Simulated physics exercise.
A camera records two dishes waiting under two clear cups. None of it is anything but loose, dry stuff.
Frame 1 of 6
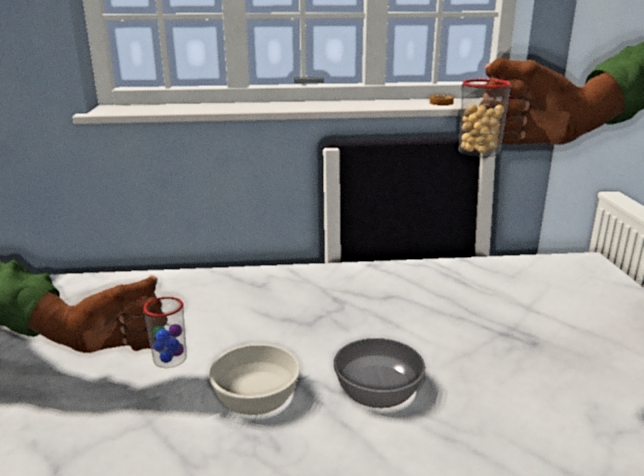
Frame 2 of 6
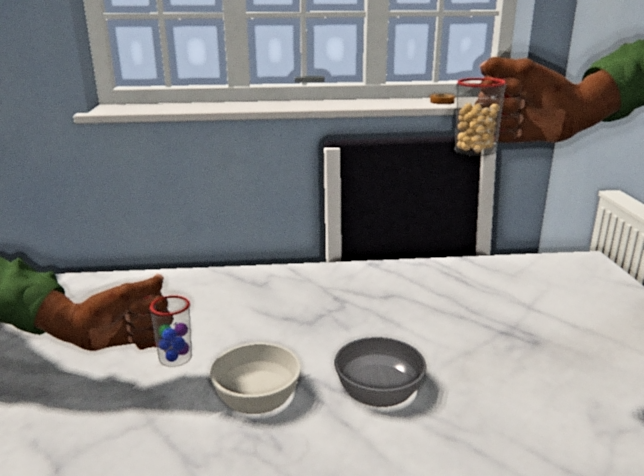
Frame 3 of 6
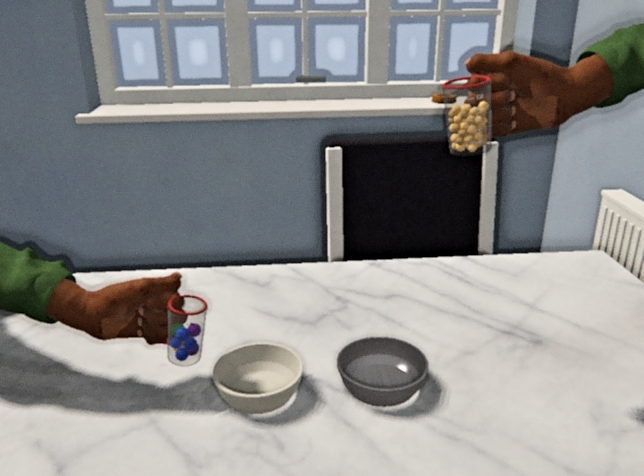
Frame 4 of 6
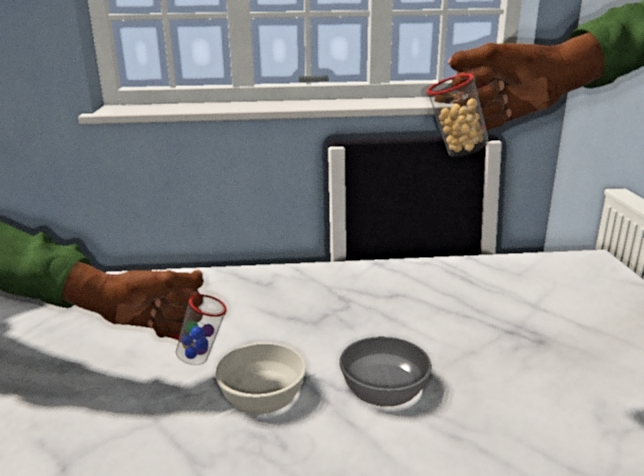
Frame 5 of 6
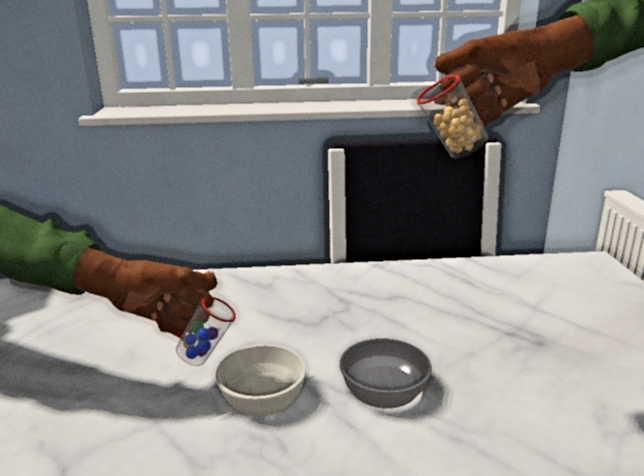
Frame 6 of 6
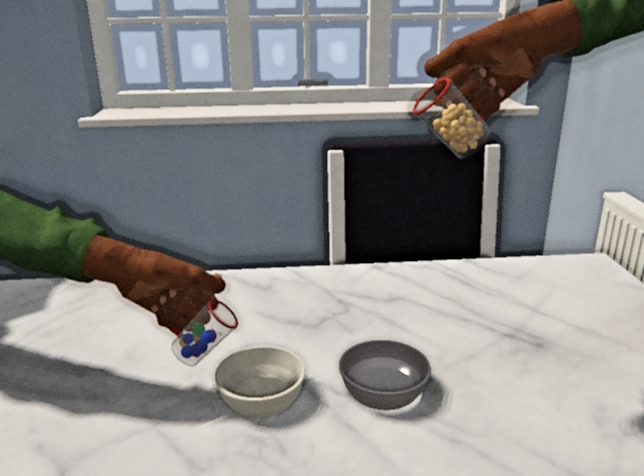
At a marble table by a window, two hands shift clear cups of gumballs and chickpeas inward, tilting them above empty bowls.
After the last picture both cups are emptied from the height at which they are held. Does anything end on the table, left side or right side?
Result: None escape on the left, pieces escape on the right.
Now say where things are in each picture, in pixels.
The first frame shows left dish at (254, 399), empty; left cup at (167, 333), holding gumballs, just above its dish; right dish at (387, 394), empty; right cup at (483, 118), holding dried chickpeas, high above its dish.
The second frame shows left cup at (173, 332), upright; right cup at (478, 117), upright.
The third frame shows left cup at (186, 331), tipped 9°; right cup at (468, 117), tipped 9°.
The fourth frame shows left cup at (200, 330), tipped 21°; right cup at (460, 117), tipped 21°.
The fifth frame shows left cup at (205, 332), tipped 33°; right cup at (454, 118), tipped 33°.
The sixth frame shows left dish at (260, 402); left cup at (204, 334), tipped 44°; right dish at (393, 396); right cup at (453, 120), tipped 44°.
Then, 0.25 s after the last picture, left, all still in the cup; right, all still in the cup.
Then, 0.56 s after the last picture, left, all still in the cup; right, all still in the cup.
Then, 0.90 s after the last picture, left, about half still in the cup, about a third in the dish, about a quarter in the air; right, nearly all still in the cup, a small part in the air.
By the end, left, all in the dish, none outside the dish; right, nearly all in the dish, a small part outside the dish.
